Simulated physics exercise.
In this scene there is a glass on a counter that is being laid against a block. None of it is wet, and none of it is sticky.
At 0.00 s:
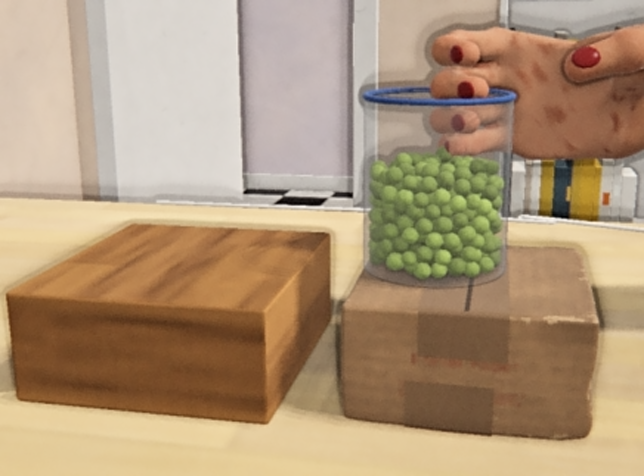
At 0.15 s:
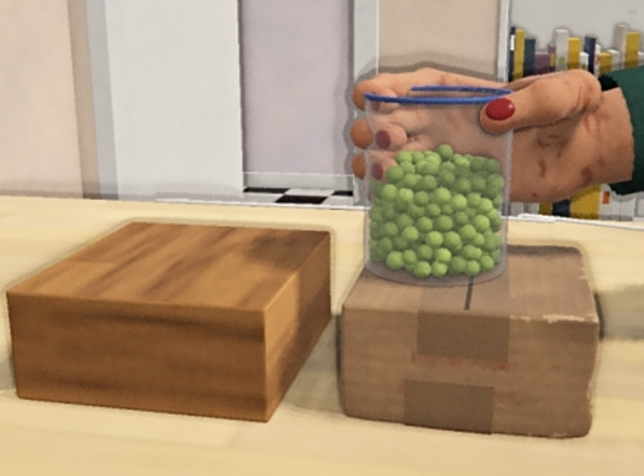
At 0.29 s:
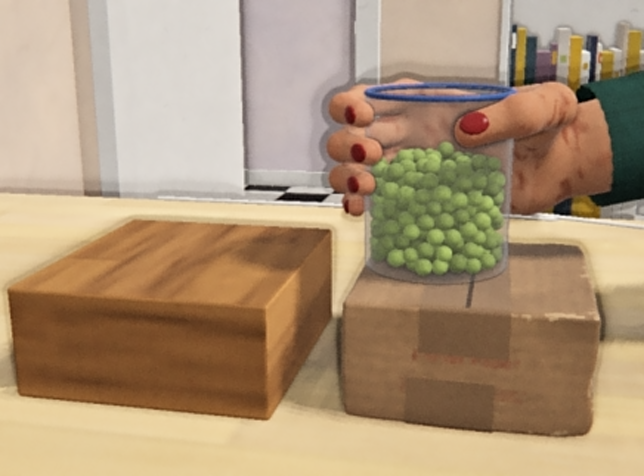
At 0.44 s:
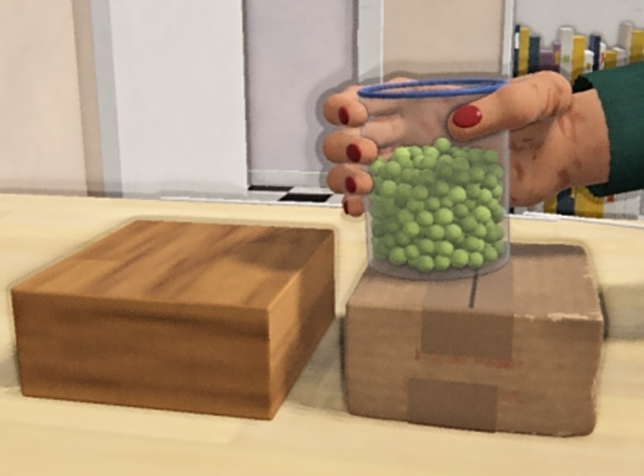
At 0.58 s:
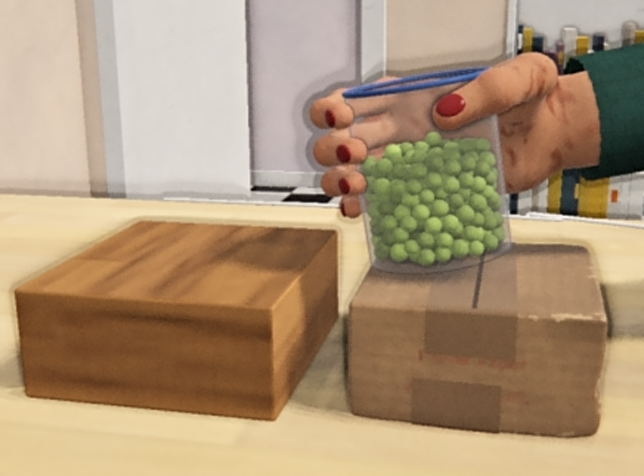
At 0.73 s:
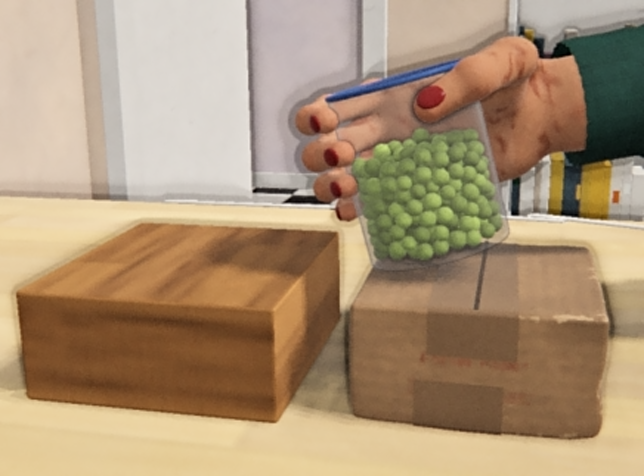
A hand grasps a clear glass of green peas on a cardboard box and tilts it left.
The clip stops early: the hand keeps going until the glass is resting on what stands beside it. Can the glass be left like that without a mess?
Some load escapes.
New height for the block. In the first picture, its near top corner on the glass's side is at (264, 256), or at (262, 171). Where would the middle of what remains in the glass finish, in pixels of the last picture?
It would settle near (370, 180) the first time and near (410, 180) the second time.
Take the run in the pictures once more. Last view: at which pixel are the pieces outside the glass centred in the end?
Roughly pixel (158, 248).
After 1.21 s, the glass leans 35°; everything is still inside.
After 1.82 s, the glass leans 60°; everything is still inside.
After 2.47 s, the glass leans 87°; a stray few of the dried peas out of it.
At rest (3.8 s), the glass rests on the block at 92°; about a quarter of the dried peas out of it.
